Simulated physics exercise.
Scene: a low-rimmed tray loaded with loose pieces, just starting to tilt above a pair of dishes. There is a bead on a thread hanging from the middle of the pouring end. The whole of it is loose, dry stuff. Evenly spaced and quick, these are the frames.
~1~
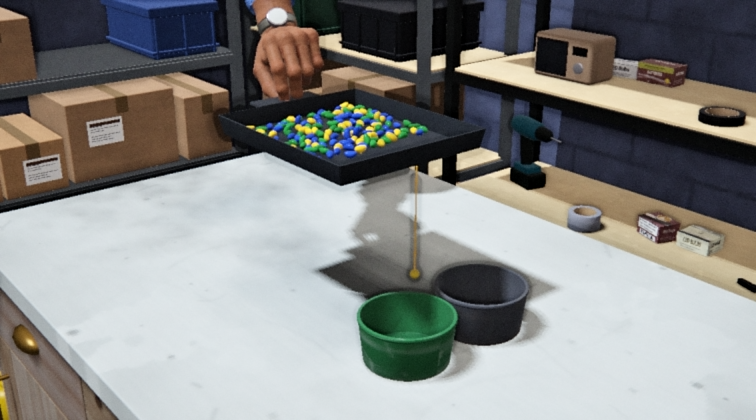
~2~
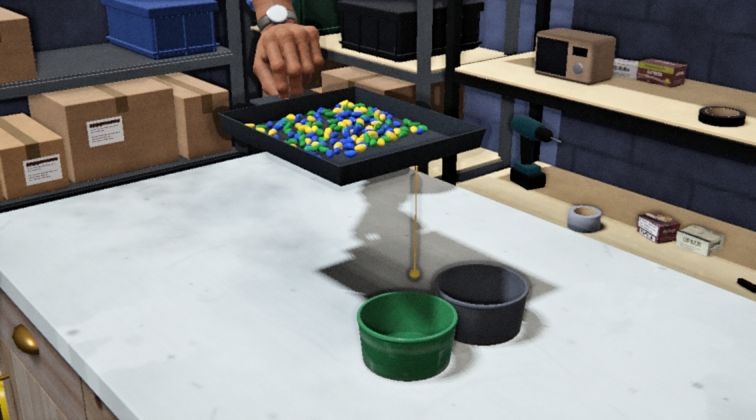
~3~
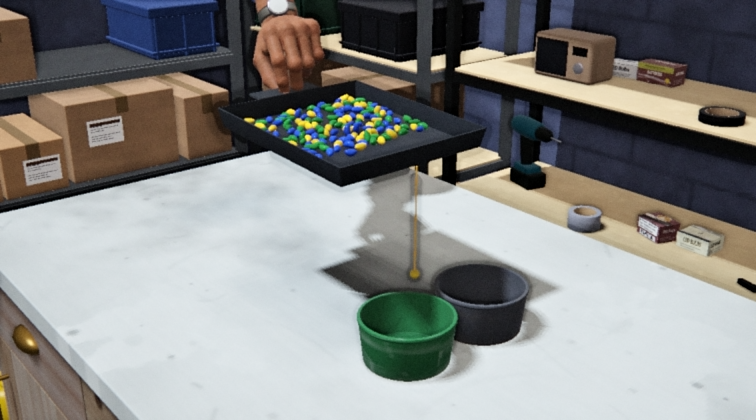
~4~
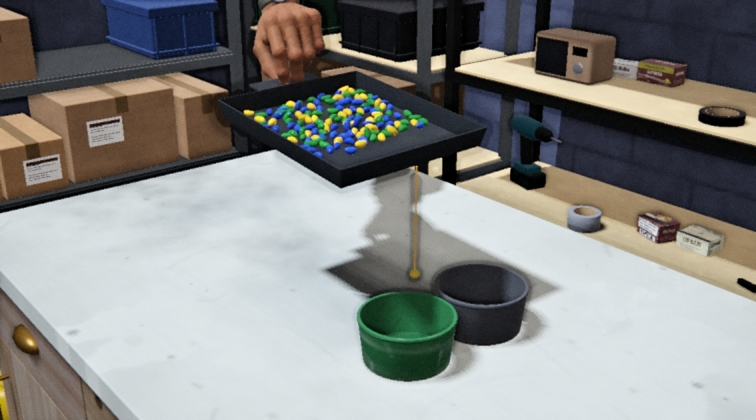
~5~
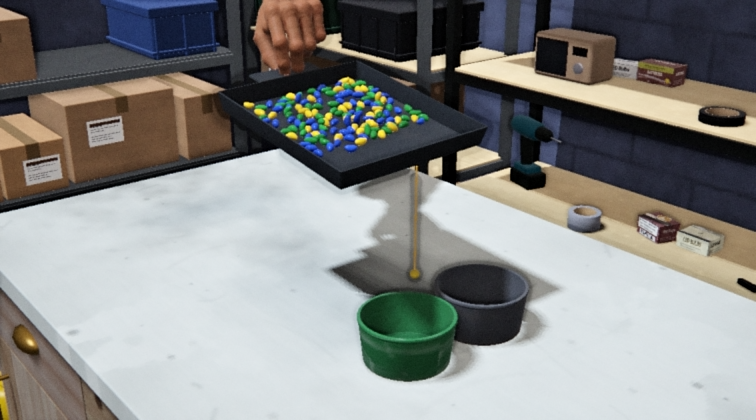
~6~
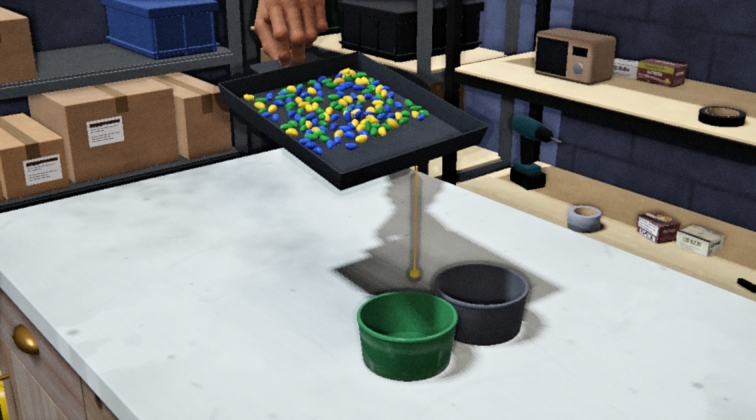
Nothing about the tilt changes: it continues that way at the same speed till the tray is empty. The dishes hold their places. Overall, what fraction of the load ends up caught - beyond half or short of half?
The dishes collect the majority.
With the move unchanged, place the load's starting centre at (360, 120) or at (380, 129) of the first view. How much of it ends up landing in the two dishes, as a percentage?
It comes to about 60 per cent the first time and about 70 per cent the second.
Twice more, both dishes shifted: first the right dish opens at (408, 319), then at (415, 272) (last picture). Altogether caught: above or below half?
Catch, run one: Past the halfway mark; run two: Below the halfway mark.
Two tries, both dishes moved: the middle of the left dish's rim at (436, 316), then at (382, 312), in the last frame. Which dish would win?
The dish at left, then the dish at left.
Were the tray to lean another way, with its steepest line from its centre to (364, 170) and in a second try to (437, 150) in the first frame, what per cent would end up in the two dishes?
I'd expect around 40 in a hundred first and around 50 in a hundred second.
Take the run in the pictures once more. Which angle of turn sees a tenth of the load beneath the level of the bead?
About 105 degrees.
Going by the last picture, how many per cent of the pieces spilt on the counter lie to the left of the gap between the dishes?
Estimate: Roughly 80 %.
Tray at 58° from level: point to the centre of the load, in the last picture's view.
The centre of the load shows up near (382, 143) in the last view.
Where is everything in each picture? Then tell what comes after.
The first picture shows corners of the pouring end at (341, 164) and (480, 128), level; middle of the load at (340, 130), jelly beans; left dish at (440, 352); right dish at (514, 318); bead on its thread at (415, 274).
The second picture shows corners of the pouring end at (341, 164) and (480, 128), level; middle of the load at (340, 129).
The third picture shows corners of the pouring end at (341, 165) and (481, 127), tipped barely, lowest at the left corner; middle of the load at (340, 125).
The fourth picture shows corners of the pouring end at (341, 167) and (481, 127), tipped a little, lowest at the left corner; middle of the load at (340, 119).
The fifth picture shows corners of the pouring end at (342, 169) and (482, 126), tipped a little, lowest at the left corner; middle of the load at (340, 113).
The sixth picture shows corners of the pouring end at (342, 171) and (483, 125), tipped a little, lowest at the left corner; middle of the load at (340, 108); left dish at (440, 352); right dish at (514, 318).
Soon after the last picture, tray tipped steeply; nearly all on the tray; a stray few in the left dish.
A little later, tray tipped right over; nearly all on the tray; a stray few in the left dish; a stray few outside both; a small part in the air.
Later still, tray tipped past a quarter turn; about two thirds in the left dish; a small part in the right dish; about a third outside both.
At rest, tray tipped past a quarter turn; about two thirds in the left dish; a small part in the right dish; about a third outside both.
